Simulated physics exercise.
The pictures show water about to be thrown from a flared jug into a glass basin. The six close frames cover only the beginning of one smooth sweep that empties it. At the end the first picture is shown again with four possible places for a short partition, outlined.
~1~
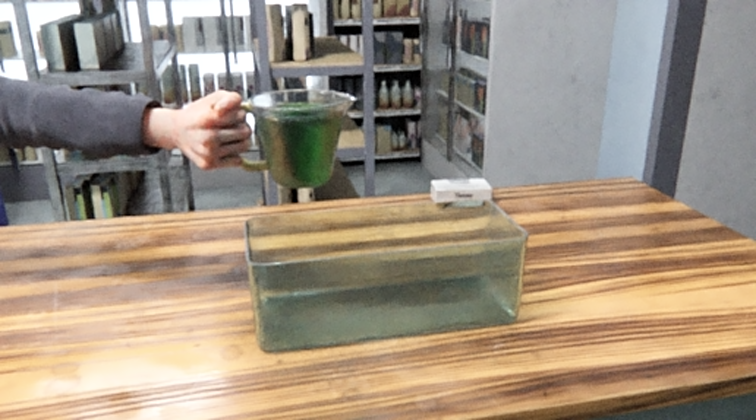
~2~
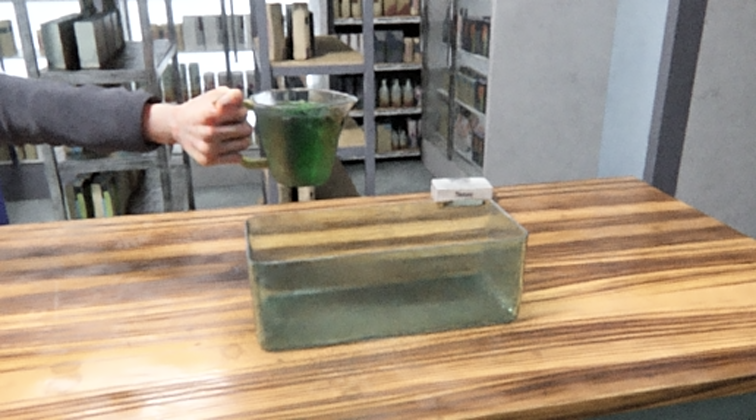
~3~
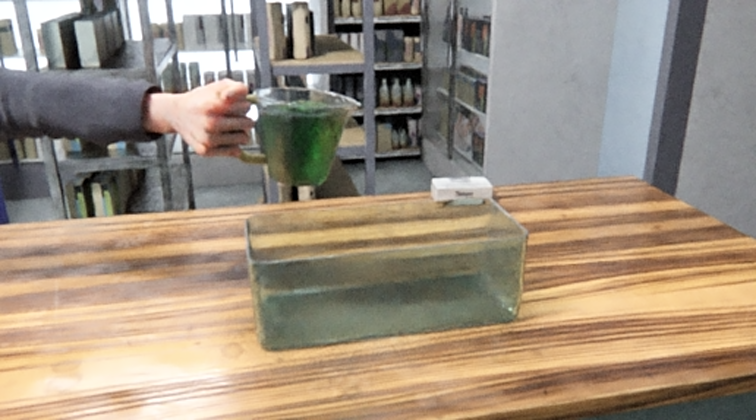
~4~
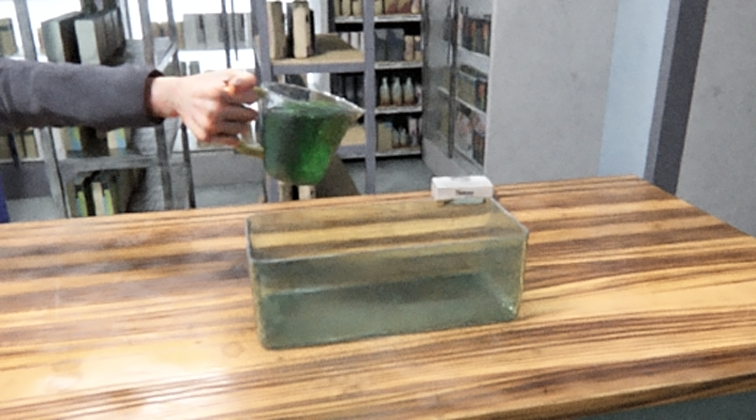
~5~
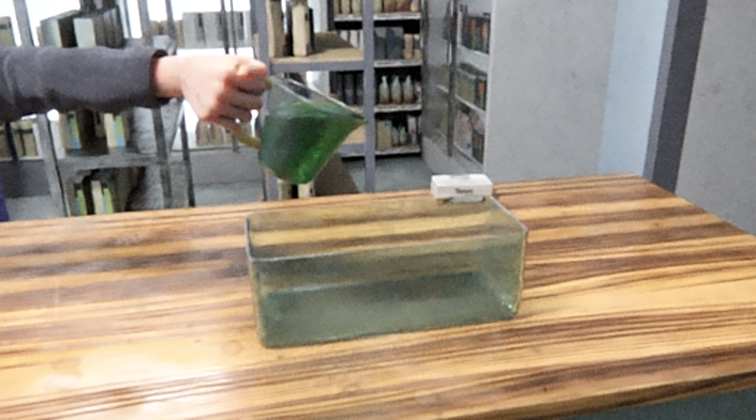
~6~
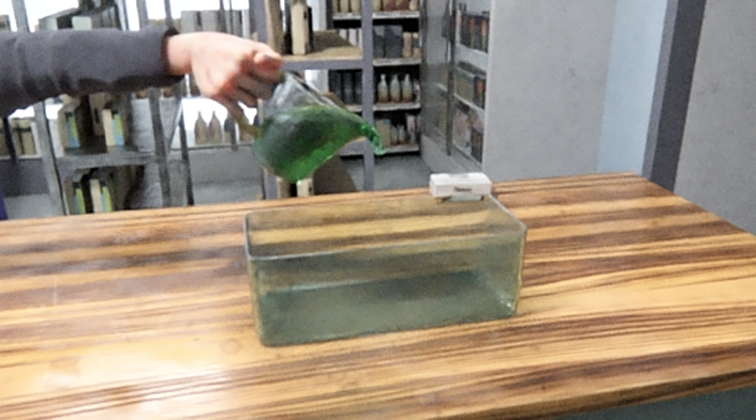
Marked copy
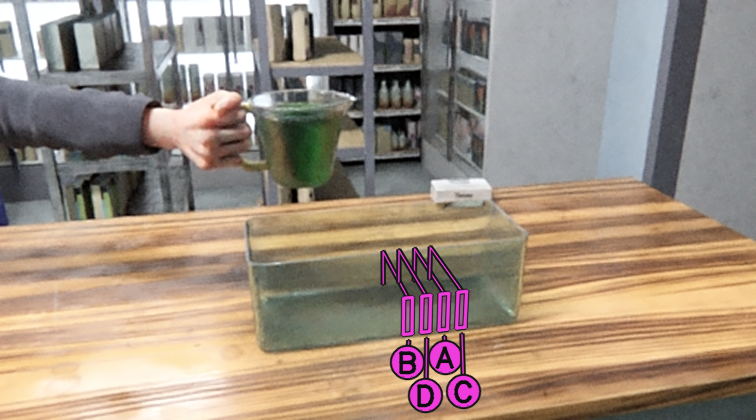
We see a hand holding a flared glass jug of green liquid above a rectangular glass basin on a striped wooden table; the jug stays upright, then tilts steadily to the right until liquid passes over its lip.
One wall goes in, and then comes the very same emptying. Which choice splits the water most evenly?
Use place B.
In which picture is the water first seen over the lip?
Picture 5.
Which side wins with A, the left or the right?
The left one.
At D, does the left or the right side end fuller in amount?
The left one.
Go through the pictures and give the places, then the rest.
Upright, lip at (354, 99); basin from (257, 350) to (517, 318); nothing has left yet.
Upright, lip at (356, 99); nothing has left yet.
Tipped about 7°, lip at (359, 104); nothing has left yet.
Tipped about 16°, lip at (364, 112); nothing has left yet.
Tipped about 27°, lip at (366, 122); water is over the lip, down to (366, 122).
Tipped about 40°, lip at (366, 135); water is over the lip, down to (377, 150).
On the marked copy, A at (444, 336); B at (408, 340); C at (462, 334); D at (426, 338).
With A, about 95 % ends left of the wall and 3 % right of it.
With B, about 46 % ends left of the wall and 53 % right of it.
With C, about 94 % ends left of the wall and 5 % right of it.
With D, about 75 % ends left of the wall and 24 % right of it.
